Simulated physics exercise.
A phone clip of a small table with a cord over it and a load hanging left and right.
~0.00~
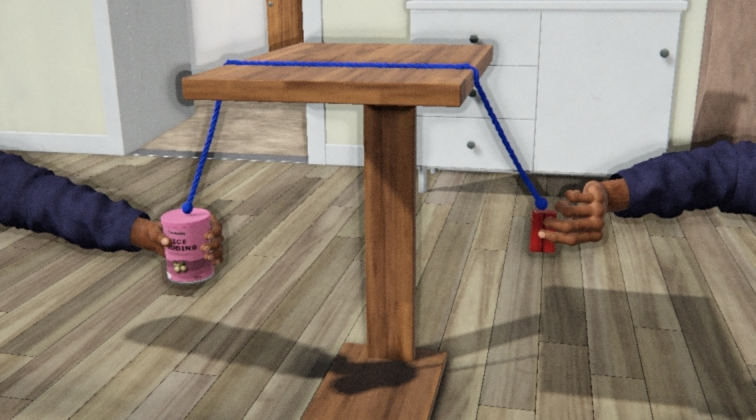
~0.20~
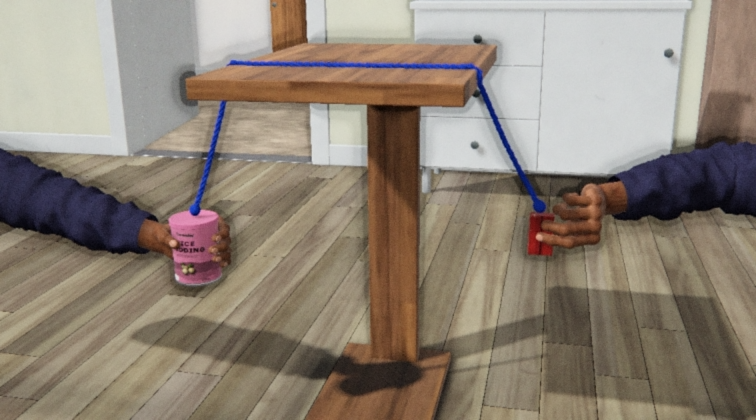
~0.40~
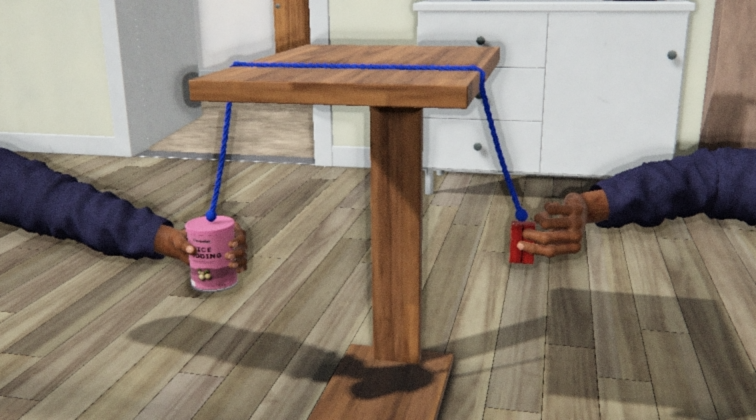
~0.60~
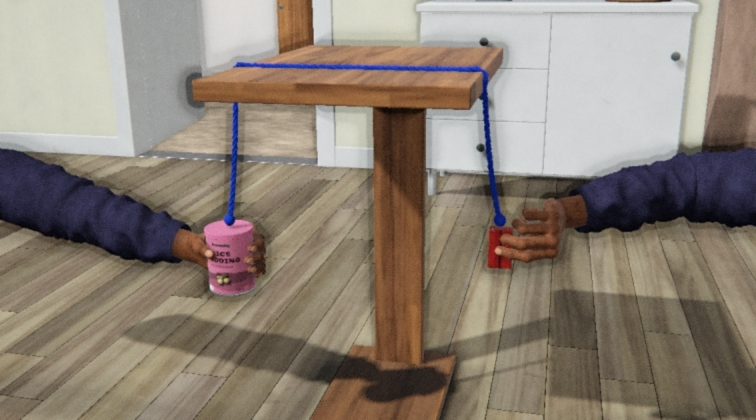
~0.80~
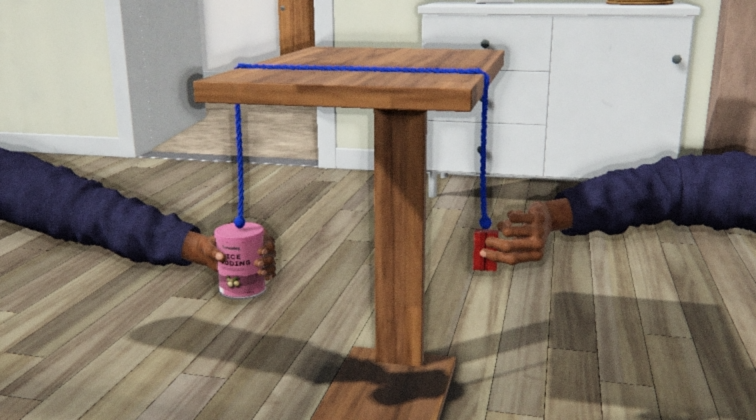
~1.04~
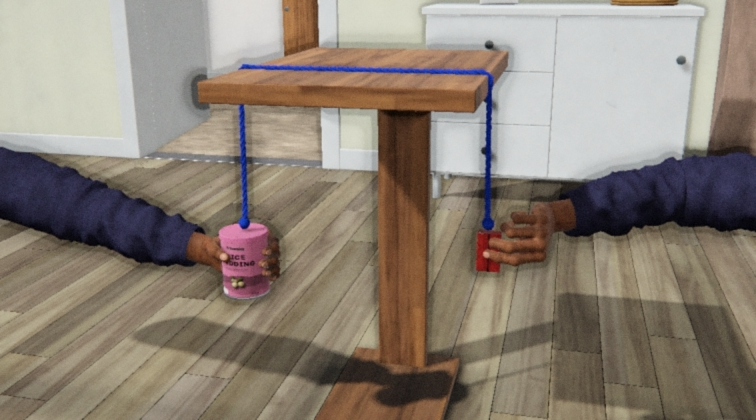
Two hands in dark blue sleeves move inward from either side of a small wooden table, seen from the front and slightly above in a room with a plank floor. A blue cord crosses the tabletop, tied to a pink tin held at left and a small red box held at right, with a white cabinet behind. Both slanting cord ends swing to vertical, then everything shifts slightly as the camera drifts.
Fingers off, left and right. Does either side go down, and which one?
The cord drops leftwards.
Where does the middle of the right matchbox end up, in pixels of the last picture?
Around (26, 377).
By 1.54 s, left tin down on the floor; right matchbox pulled up onto the top.
By 1.88 s, left tin down on the floor; right matchbox down on the floor.
When it is over, left tin down on the floor; right matchbox down on the floor near (26, 377). The cord goes down on the left.
